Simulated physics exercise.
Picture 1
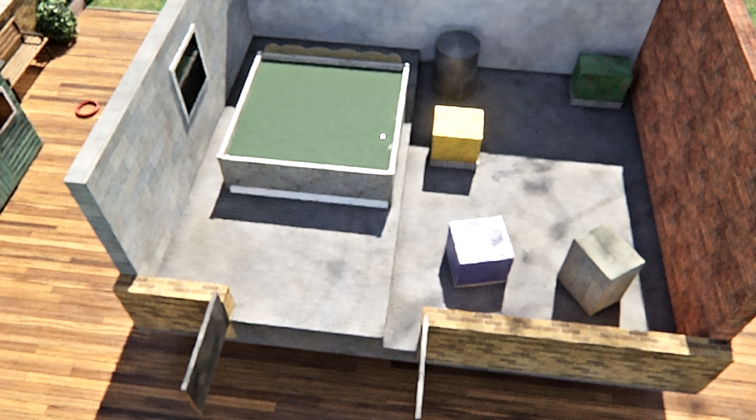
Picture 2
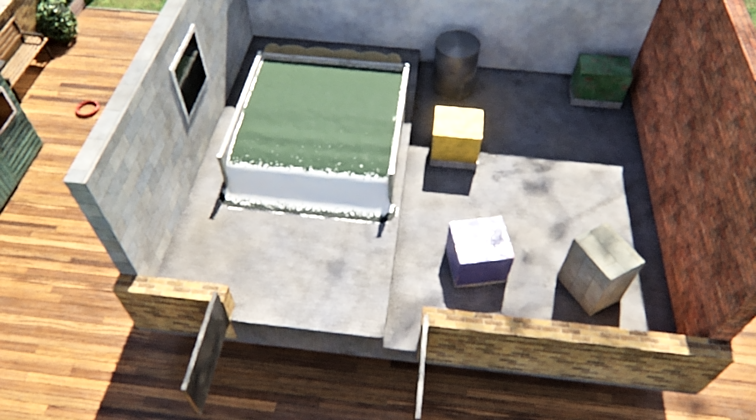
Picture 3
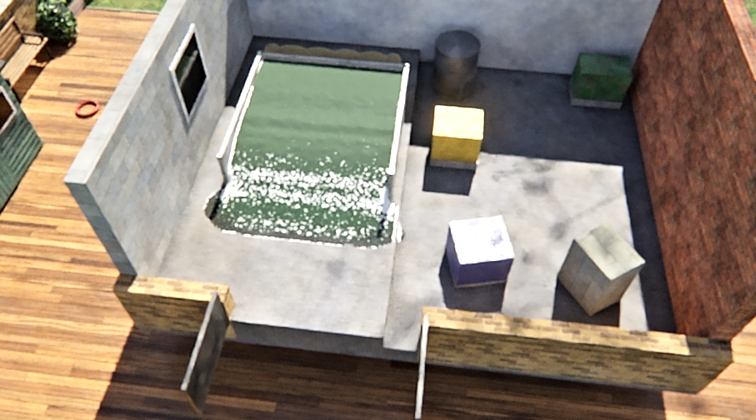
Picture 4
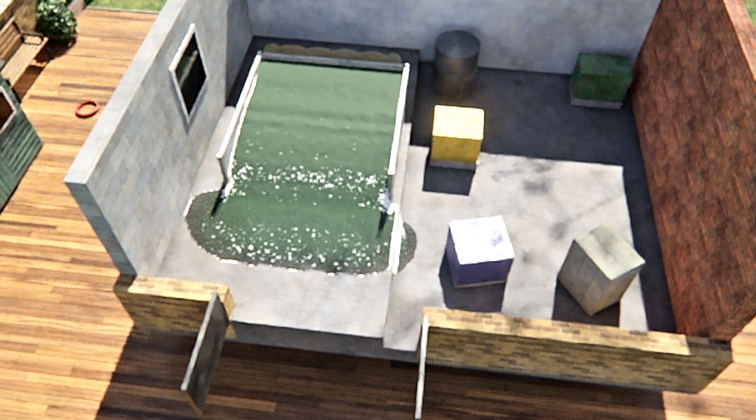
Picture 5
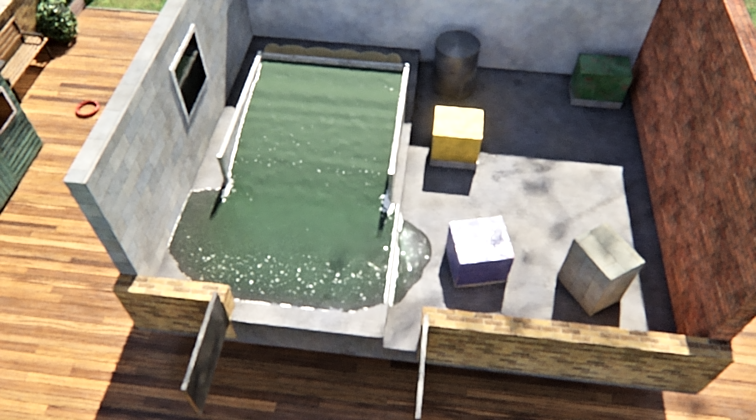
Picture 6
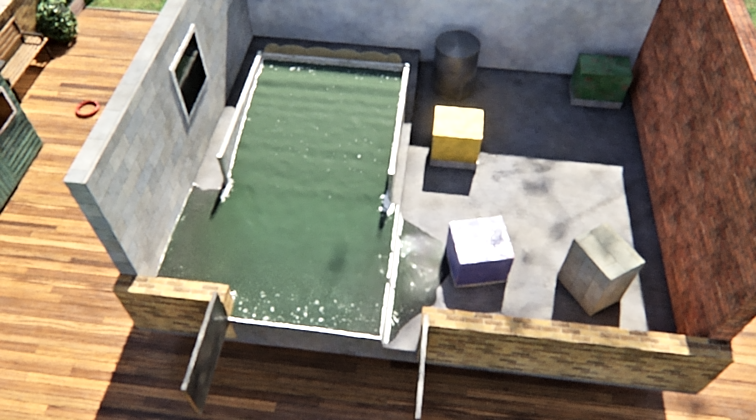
At the start, a low tank of green water sits still in a walled yard with yellow, purple and grey blocks standing nearby. Its front gives way and foaming water pours toward the viewer, spreading across the pale floor to the low brick wall, while the blocks stay put.
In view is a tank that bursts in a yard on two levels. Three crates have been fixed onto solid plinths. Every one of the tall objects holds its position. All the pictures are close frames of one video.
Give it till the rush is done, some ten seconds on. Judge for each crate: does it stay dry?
The green crate ends up clear of the water; the blue crate ends up with water on it; the yellow crate ends up clear of the water.
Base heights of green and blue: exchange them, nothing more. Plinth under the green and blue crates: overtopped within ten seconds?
I'd say green crate gets swamped and blue crate is unharmed.
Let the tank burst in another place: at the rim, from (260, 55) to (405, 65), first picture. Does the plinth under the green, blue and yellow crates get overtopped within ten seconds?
As I see it, the green crate is overtopped, the blue crate is overtopped and the yellow crate is overtopped.
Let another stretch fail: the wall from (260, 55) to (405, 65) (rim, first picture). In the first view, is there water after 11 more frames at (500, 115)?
Looking at that point, I'd call it drenched.
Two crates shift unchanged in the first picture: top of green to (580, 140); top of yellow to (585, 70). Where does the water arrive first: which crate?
One in blue.
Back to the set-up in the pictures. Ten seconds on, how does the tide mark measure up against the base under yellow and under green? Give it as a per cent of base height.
Some 30 and 50 % respectively.
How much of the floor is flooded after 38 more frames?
About 60 per cent.
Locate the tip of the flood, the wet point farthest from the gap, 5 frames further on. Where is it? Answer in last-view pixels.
About (494, 343).
A moment on, water covers 25 % of the floor; the green crate not reached, the blue crate water round its plinth, the yellow crate not reached.
Next, water covers 30 % of the floor; the green crate not reached, the blue crate water round its plinth, the yellow crate not reached.
Then, water covers 40 % of the floor; the green crate not reached, the blue crate water round its plinth, the yellow crate not reached.
Later, water covers 60 % of the floor; the green crate not reached, the blue crate water round its plinth, the yellow crate not reached.
In the end, water covers 90 % of the floor; the green crate stayed above the water, the blue crate was topped, the yellow crate stayed above the water.
